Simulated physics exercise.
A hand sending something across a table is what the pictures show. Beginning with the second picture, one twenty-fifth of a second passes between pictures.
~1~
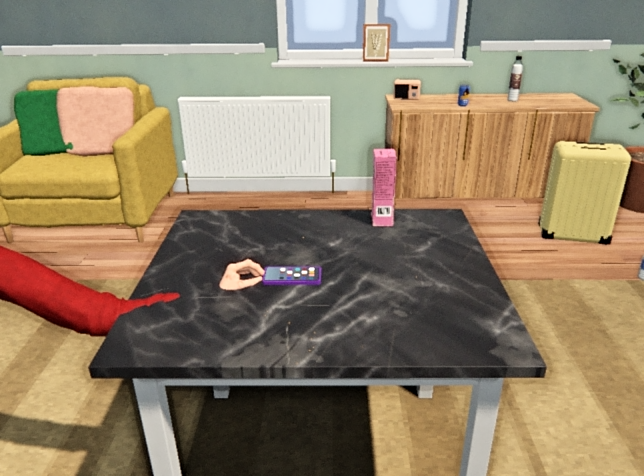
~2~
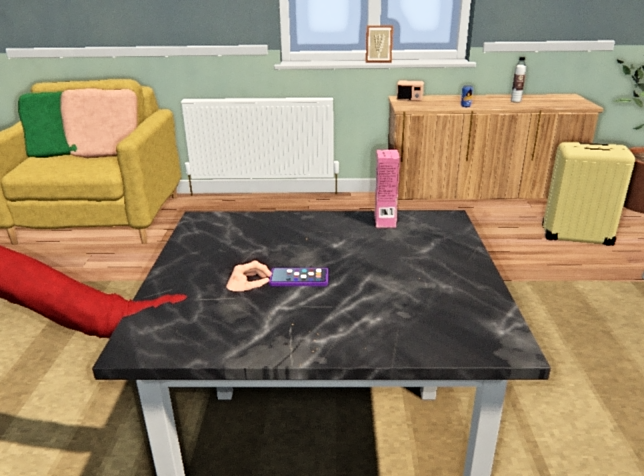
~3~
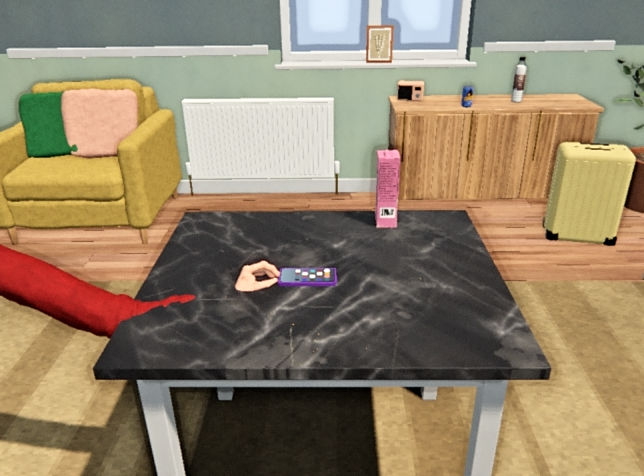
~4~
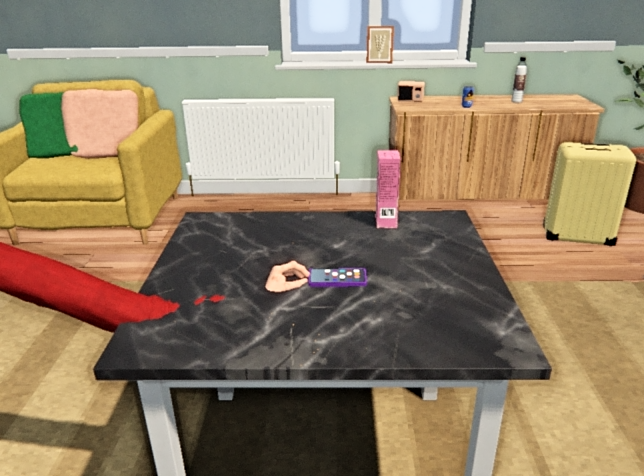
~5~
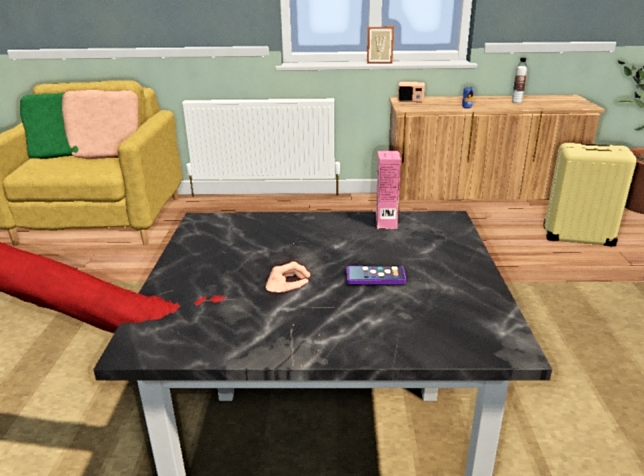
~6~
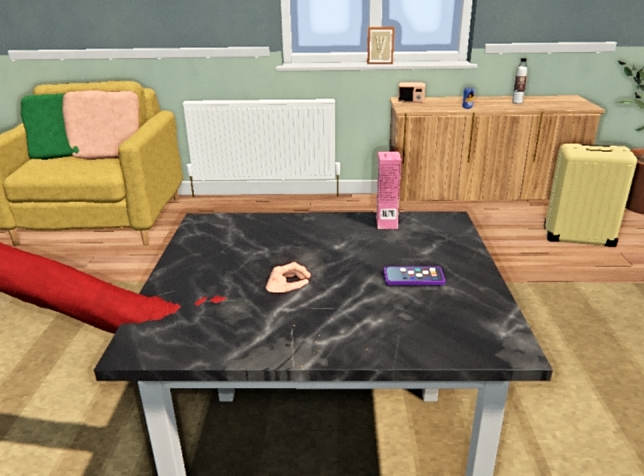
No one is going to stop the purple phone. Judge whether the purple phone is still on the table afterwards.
It is no longer on the table.
Then, 0.10 s on from there, purple phone shifted well along near (497, 273).
Then, 0.30 s on from there, purple phone now off the table.
Then, 0.40 s on from there, things are still on the move.
Then, 0.60 s on from there, as before.
In the end, off the table, purple phone.
